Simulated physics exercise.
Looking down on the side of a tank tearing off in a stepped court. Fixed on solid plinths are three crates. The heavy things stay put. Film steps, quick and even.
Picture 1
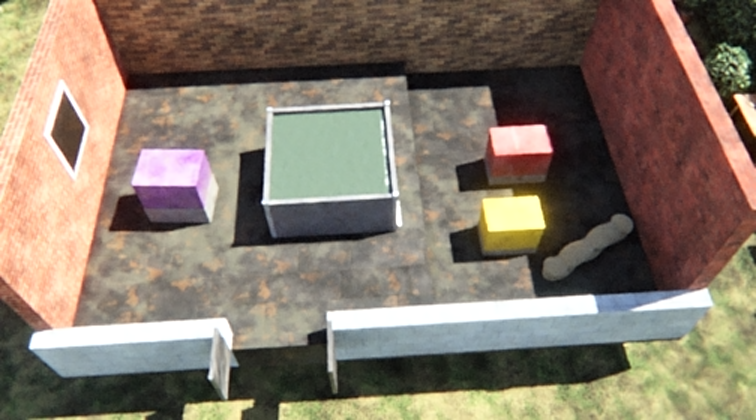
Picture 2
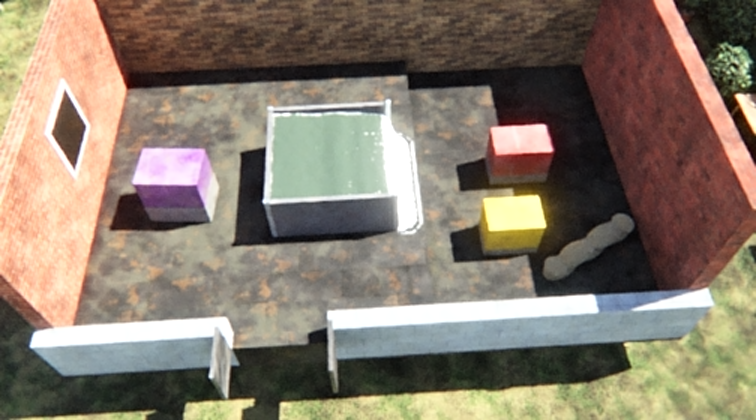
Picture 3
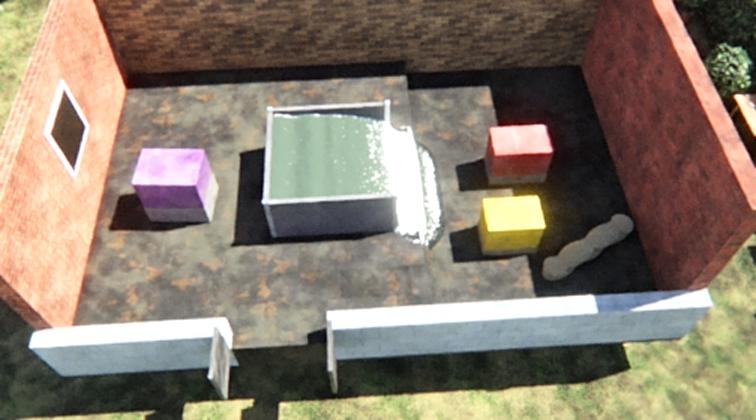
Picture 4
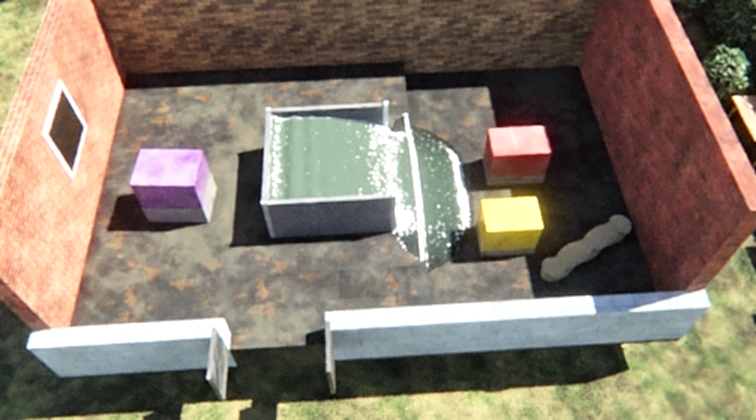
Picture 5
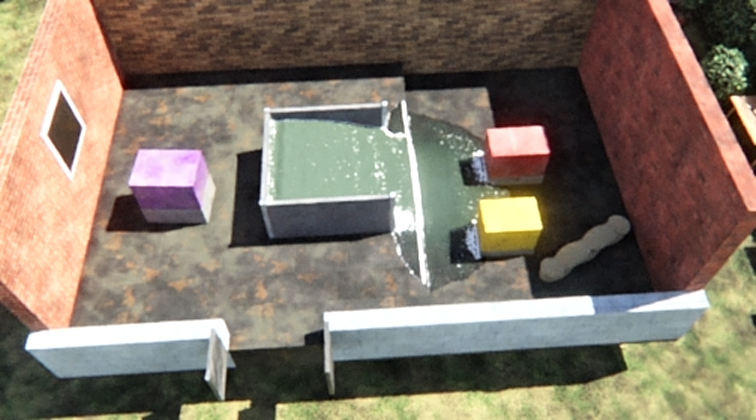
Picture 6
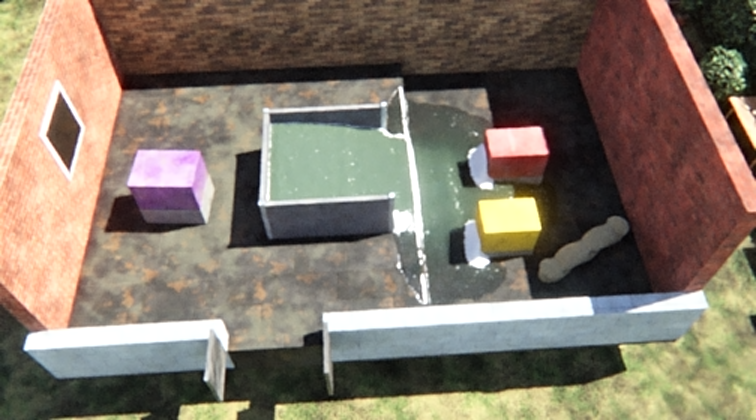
Greenish water bursts from the open right side of a grey-walled tank in a brick-walled court, seen from high above by a still camera. A purple block stands left of the tank, with a red block, a yellow block and a pale lumpy log to the right. White froth spills out first, then the water fans across the dark floor and splashes against the red and yellow blocks.
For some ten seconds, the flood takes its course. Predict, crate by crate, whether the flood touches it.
My prediction: The red crate is touched; the purple crate remains untouched; the yellow crate is touched.
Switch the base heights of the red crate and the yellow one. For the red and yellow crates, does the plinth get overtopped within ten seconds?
Red gets flooded, yellow gets flooded.
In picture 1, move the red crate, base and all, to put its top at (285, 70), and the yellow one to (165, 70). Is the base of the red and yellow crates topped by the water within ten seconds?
The red crate stays clear, while the yellow crate stays clear.
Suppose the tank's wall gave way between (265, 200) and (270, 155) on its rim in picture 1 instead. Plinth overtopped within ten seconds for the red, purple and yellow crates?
Here goes: Red crate - left alone; purple crate - hit; yellow crate - left alone.
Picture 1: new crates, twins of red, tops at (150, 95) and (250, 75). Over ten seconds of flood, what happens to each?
In that order: Keeps dry, is safe.
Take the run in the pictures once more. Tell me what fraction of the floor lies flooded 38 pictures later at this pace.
The answer is around 45 per cent.
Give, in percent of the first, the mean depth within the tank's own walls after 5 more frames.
About 42 per cent.
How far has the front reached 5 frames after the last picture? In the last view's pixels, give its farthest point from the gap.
Farthest reach: About (574, 88).
A moment on, water covers 30 % of the floor; the red crate water round its plinth, the purple crate not reached, the yellow crate water round its plinth.
Next, water covers 40 % of the floor; the red crate water round its plinth, the purple crate not reached, the yellow crate water round its plinth.
Then, water covers 40 % of the floor; the red crate water round its plinth, the purple crate not reached, the yellow crate water round its plinth.
Later, water covers 45 % of the floor; the red crate water round its plinth, the purple crate not reached, the yellow crate water round its plinth.
In the end, water covers 40 % of the floor; the red crate was topped, the purple crate stayed above the water, the yellow crate was topped.
